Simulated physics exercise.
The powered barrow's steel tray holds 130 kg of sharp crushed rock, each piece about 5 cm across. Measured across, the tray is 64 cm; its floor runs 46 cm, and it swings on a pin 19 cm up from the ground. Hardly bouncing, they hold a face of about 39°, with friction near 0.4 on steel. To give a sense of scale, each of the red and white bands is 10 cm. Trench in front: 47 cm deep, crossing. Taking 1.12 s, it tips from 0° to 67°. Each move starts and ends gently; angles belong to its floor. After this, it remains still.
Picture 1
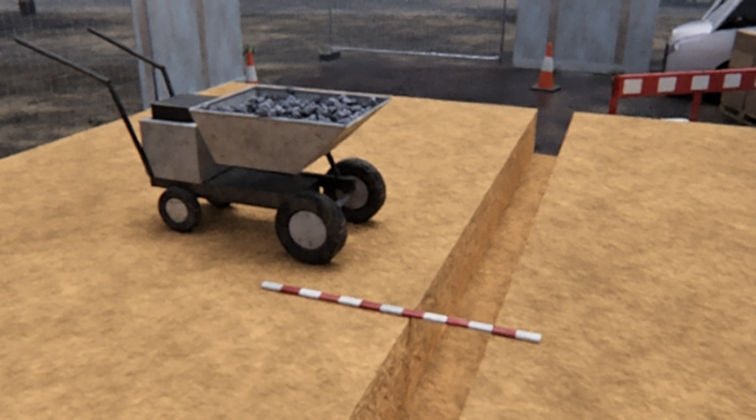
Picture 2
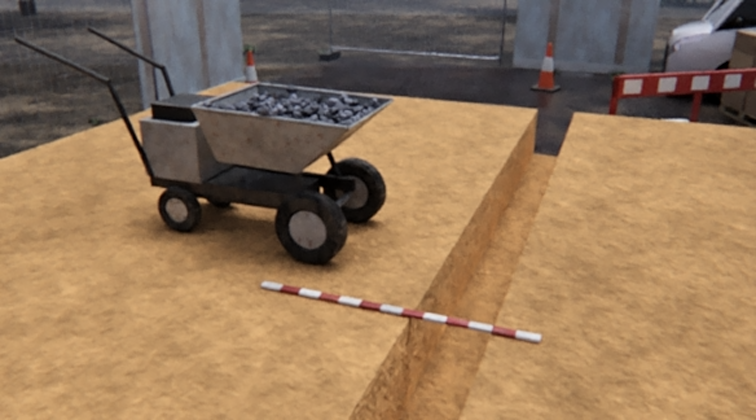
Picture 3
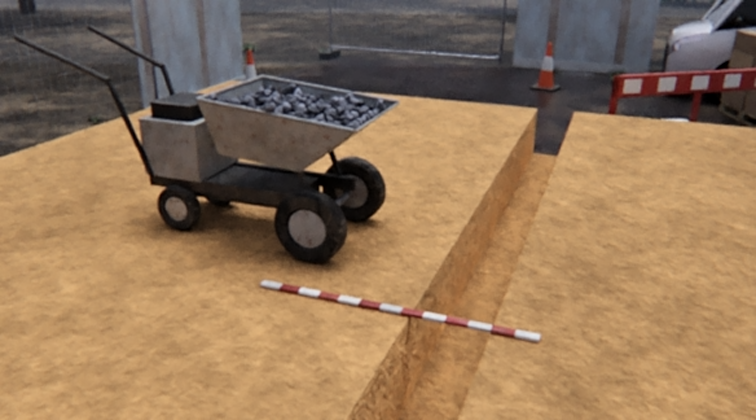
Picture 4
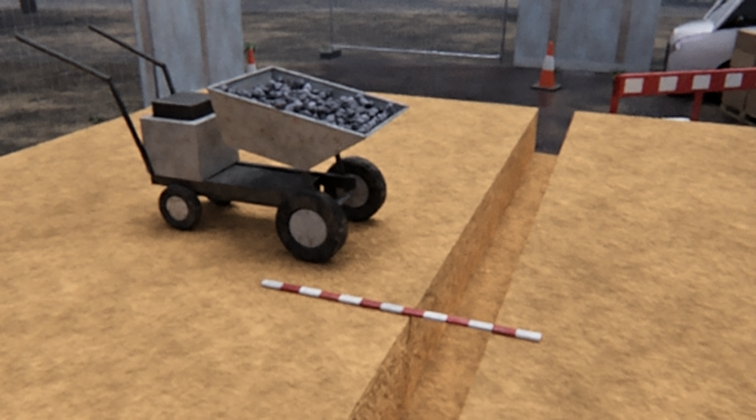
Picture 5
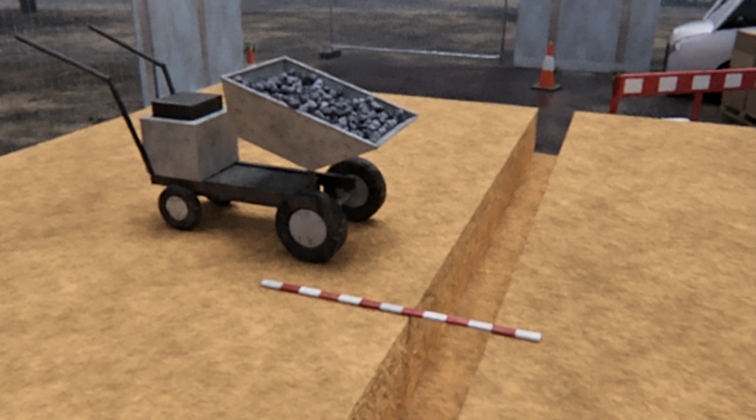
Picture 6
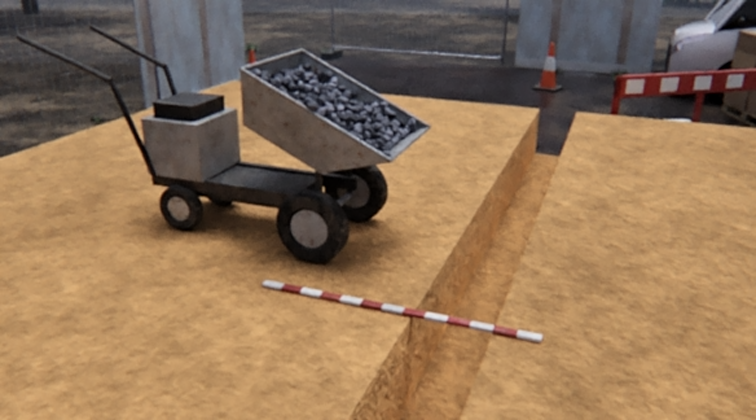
In this clip, a powered barrow stands beside a trench with a red and white banded pole lying across it, and its steel tray of crushed rock gradually tilts forward to the right, its rear end rising while the wheels stay still.
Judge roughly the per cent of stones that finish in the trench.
An estimated 99 per cent finish in the trench.
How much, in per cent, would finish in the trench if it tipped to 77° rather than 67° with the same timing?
Close to 100 per cent then.
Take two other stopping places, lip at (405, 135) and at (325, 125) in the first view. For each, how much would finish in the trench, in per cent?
The first gives about 50 percent and the second about 95 percent.
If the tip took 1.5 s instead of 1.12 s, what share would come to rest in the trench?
Close to 100 per cent then.
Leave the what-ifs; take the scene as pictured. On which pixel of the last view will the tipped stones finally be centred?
(479, 325).
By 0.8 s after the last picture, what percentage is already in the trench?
Around 30 per cent of it.
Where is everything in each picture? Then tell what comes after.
Lip at (345, 127), floor tilted 0°, highest stones at (328, 103), in the first picture.
The tray is at 1°, its lip at (348, 128); the top of the load is at (298, 102), in the second picture.
Lip at (355, 131), floor tilted 5°, highest stones at (280, 96), in the third picture.
The tray is at 11°, its lip at (366, 138); the top of the load is at (275, 87), in the fourth picture.
Lip at (377, 148), floor tilted 18°, highest stones at (282, 80), in the fifth picture.
Lip at (391, 161), floor tilted 26°, highest stones at (297, 73), in the sixth picture.
Then, 0.4 s after the last picture the floor is at 57°, 100 % in the tray; the foremost stones are at (432, 194).
Then, 0.8 s after the last picture the floor is at 67°, 69 % in the tray, 1 % short of the trench, 30 % in the trench; the foremost stones are at (500, 326).
Then, 1.1 s after the last picture the floor is at 67°, 28 % in the tray, 1 % short of the trench, 71 % in the trench, 1 % past the trench; the foremost stones are at (541, 296).
Then, 3.0 s after the last picture the floor is at 67°, 0 % in the tray, 99 % in the trench, 1 % past the trench; the foremost stones are at (553, 300).
